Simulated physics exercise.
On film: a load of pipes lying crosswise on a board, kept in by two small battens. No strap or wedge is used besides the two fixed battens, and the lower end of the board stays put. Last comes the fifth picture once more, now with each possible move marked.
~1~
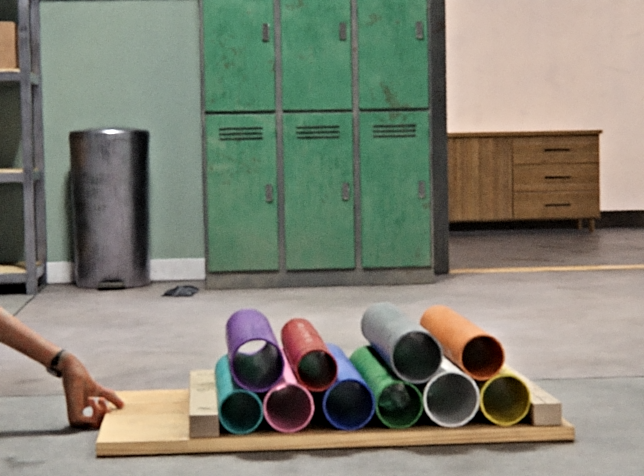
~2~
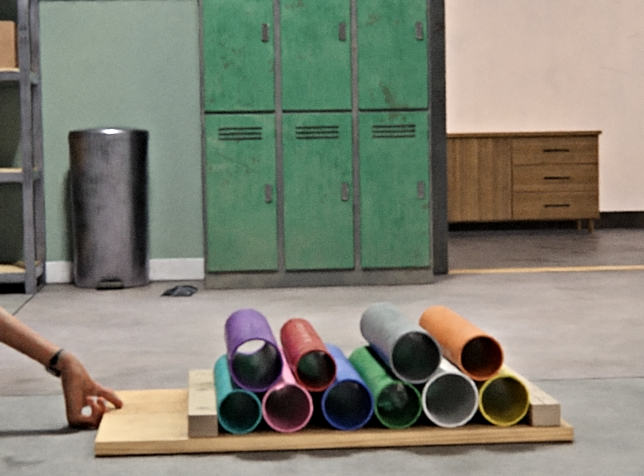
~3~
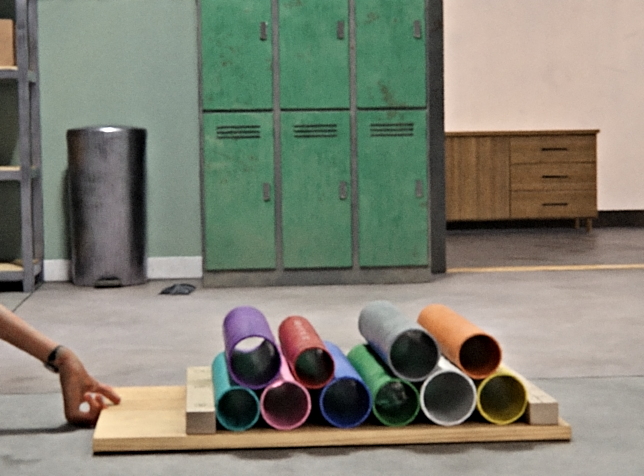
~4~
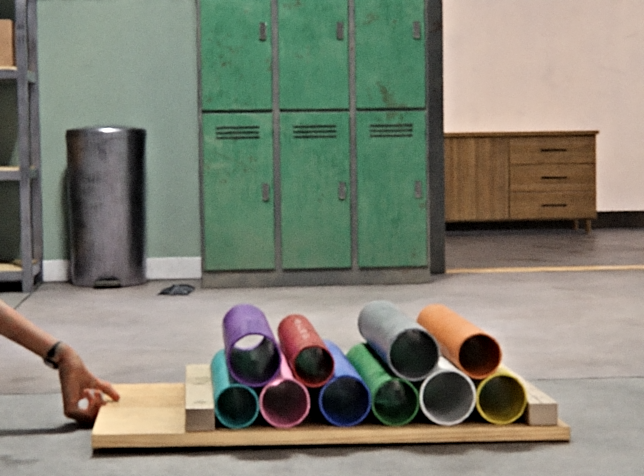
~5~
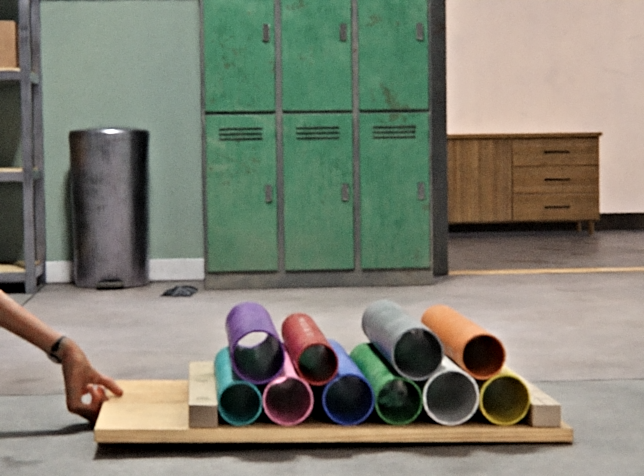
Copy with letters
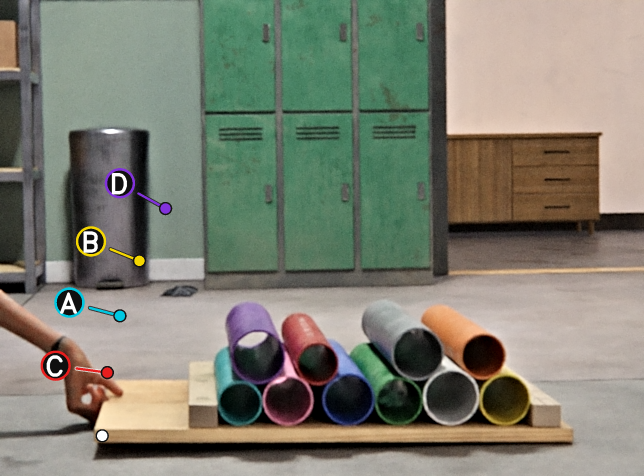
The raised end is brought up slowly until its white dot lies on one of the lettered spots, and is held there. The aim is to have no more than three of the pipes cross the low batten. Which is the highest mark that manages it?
Up to D.
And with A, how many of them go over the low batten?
The count is none.
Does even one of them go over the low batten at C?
At C: No.
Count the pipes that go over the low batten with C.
The count is none.
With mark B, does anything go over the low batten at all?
No.
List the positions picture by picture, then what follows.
Green pipe (399, 405); white pipe (451, 398), in the first picture.
Purple pipe (257, 365), in the second picture.
Board (322, 401); turquoise pipe (237, 409); pink pipe (285, 404); green pipe (396, 403), in the third picture.
Board (320, 399); turquoise pipe (237, 406); pink pipe (285, 402), in the fourth picture.
Board (324, 398); turquoise pipe (240, 403); pink pipe (288, 400), in the fifth picture.
On the marked copy, A at (120, 316); B at (139, 261); C at (108, 373); D at (166, 209); the white dot at (102, 436).
With D. Early on, board at 17°.
Further on, board at 30°.
At the end, board at 30°, one over the low batten (orange).
As for the rest, A none over the low batten; B none over the low batten; C none over the low batten.
